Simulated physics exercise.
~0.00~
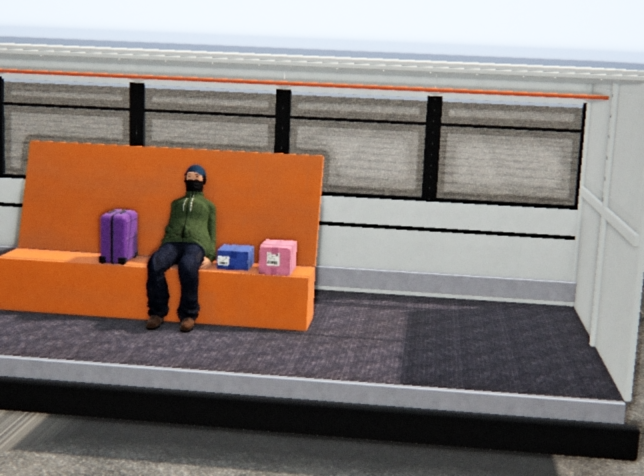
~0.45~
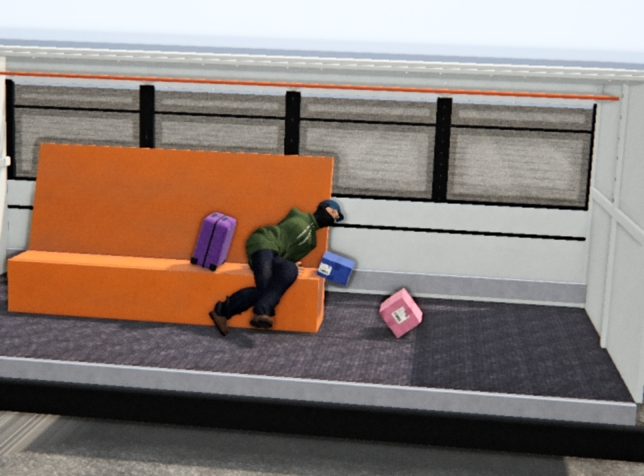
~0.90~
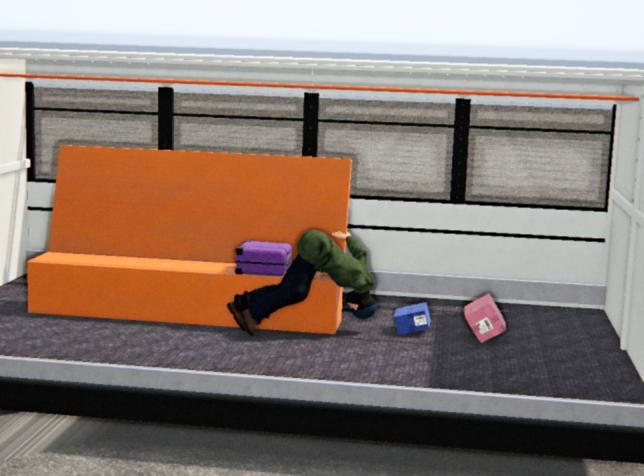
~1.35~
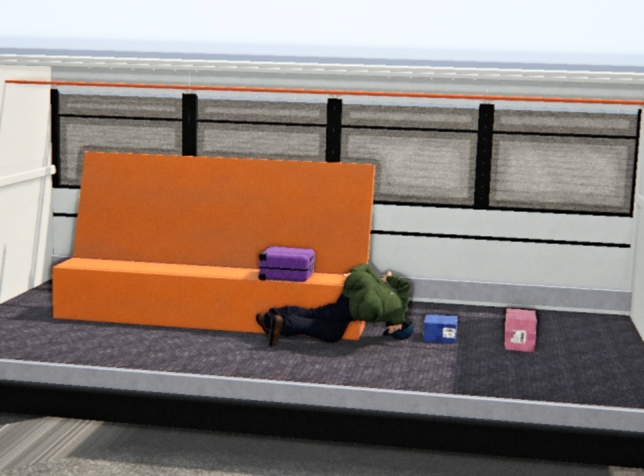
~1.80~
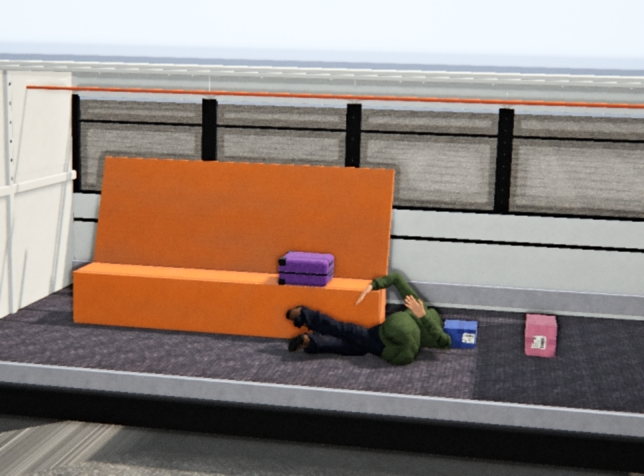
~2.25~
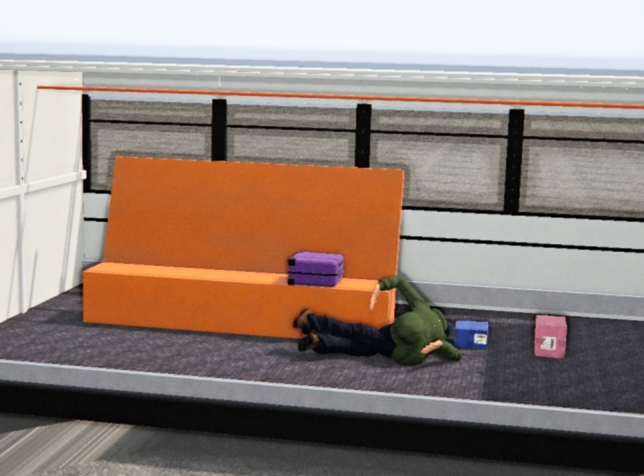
The open side of a shuttle is seen from outside and slightly above, with a long orange bench against a windowed wall. A passenger in a green jacket, dark trousers and a dark cap slumps on it, a purple suitcase to the left and a blue box and a pink case to the right. All slide right, the pink case and then the blue box tumbling off the bench end. The passenger topples sideways after them, head first, as the suitcase tips over. The passenger ends sprawled on the floor beside the blue box, the suitcase lying on the seat.
